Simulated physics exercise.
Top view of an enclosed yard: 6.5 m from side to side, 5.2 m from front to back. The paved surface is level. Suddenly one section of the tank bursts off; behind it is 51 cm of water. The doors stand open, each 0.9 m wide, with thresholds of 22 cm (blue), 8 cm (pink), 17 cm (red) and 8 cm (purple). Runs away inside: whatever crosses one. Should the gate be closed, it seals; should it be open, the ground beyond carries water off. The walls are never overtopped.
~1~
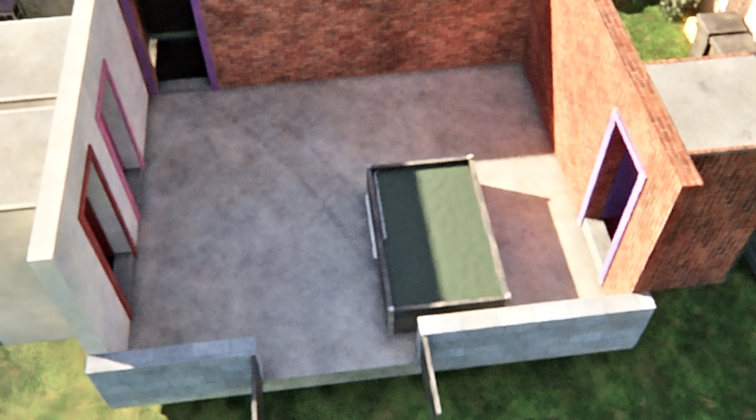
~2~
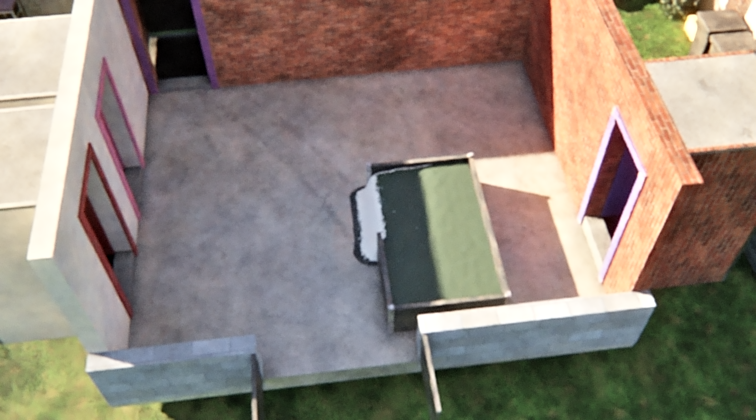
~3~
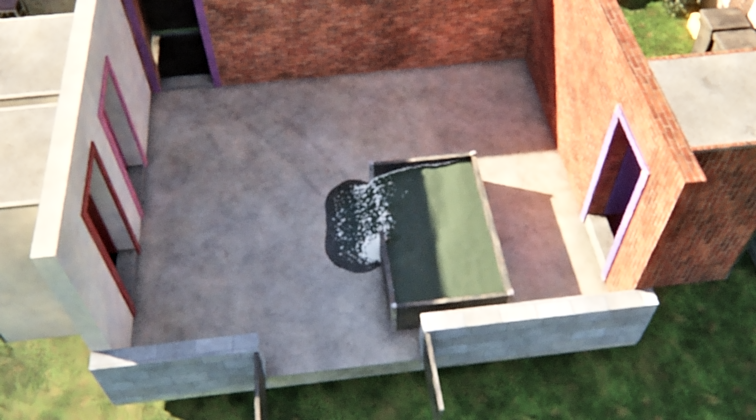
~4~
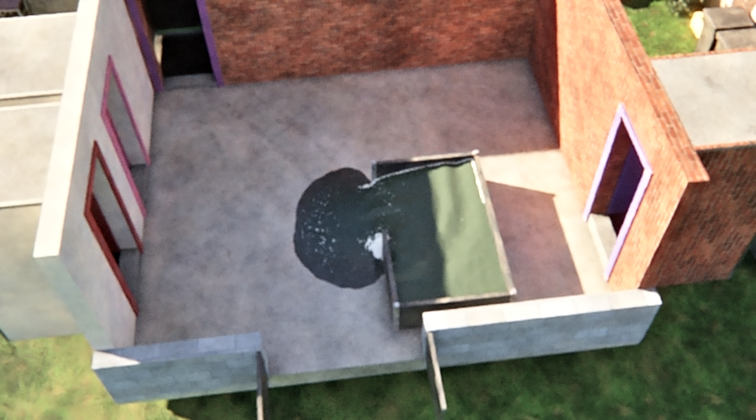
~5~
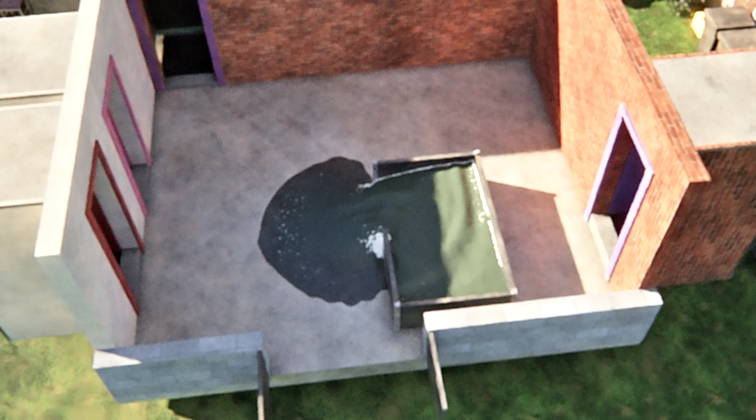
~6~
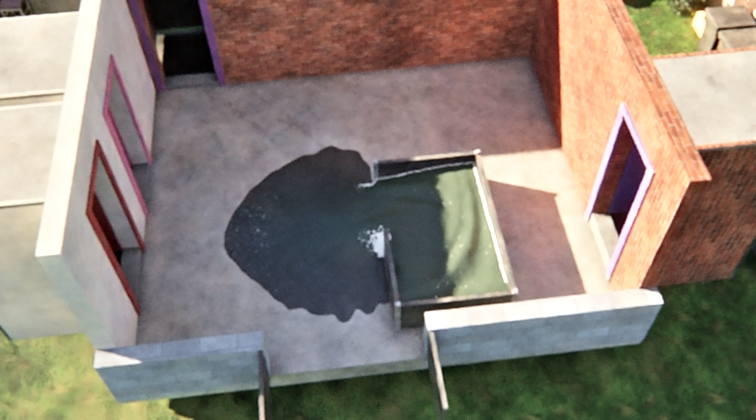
The video shows a walled yard from above, where dark water bursts from the left side of a rectangular tank and spreads leftward across the paved floor in a widening, rounded pool while the tank's water surface ripples.
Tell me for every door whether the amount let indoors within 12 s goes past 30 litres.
Blue door: Lags behind the figure. Pink door: Outstrips the figure. Red door: Lags behind the figure. Purple door: Outstrips the figure.
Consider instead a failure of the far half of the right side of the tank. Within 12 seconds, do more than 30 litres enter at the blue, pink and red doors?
Blue short, pink short, red short.
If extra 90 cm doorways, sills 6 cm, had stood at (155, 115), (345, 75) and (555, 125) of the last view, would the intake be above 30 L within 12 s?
Note, doorways in listed order: Goes beyond, stays short, stays short.
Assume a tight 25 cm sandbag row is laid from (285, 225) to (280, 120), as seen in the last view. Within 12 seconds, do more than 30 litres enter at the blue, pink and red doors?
Then the blue door is short of it, the pink door short of it, the red door short of it.
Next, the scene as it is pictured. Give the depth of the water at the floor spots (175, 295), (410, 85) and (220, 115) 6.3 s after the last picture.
Spot one 7 cm, spot two 3 cm, spot three 8 cm.
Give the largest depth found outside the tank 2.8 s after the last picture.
About 20 cm at most.
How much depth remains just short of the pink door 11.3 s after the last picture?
Depth: ~ 5.5 cm.
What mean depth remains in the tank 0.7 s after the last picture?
Some 34 cm.
Then, 0.7 s after the last picture water covers 30 % of the floor and is deepest (26 cm) near (366, 205); blue door not reached, pink door not reached, red door 12 cm at the sill, 0 L in, purple door not reached.
Then, 1.5 s after the last picture water covers 45 % of the floor and is deepest (28 cm) near (134, 374); blue door not reached, pink door 19 cm at the sill, 21 L in, red door 19 cm at the sill, 1 L in, purple door not reached.
Then, 2.8 s after the last picture water covers 45 % of the floor and is deepest (20 cm) near (156, 99); blue door not reached, pink door 14 cm at the sill, 67 L in, red door 13 cm at the sill, 4 L in, purple door 18 cm at the sill, 19 L in.
Then, 6.3 s after the last picture water covers 70 % of the floor and is deepest (10 cm) near (156, 91); blue door not reached, pink door 8 cm at the sill, 90 L in, red door 7 cm at the sill, 5 L in, purple door 10 cm at the sill, 72 L in.
Then, 11.3 s after the last picture water covers 90 % of the floor and is deepest (6 cm) near (543, 116); blue door 2 cm at the sill, 0 L in, pink door 6 cm at the sill, 91 L in, red door 5 cm at the sill, 5 L in, purple door 6 cm at the sill, 77 L in.
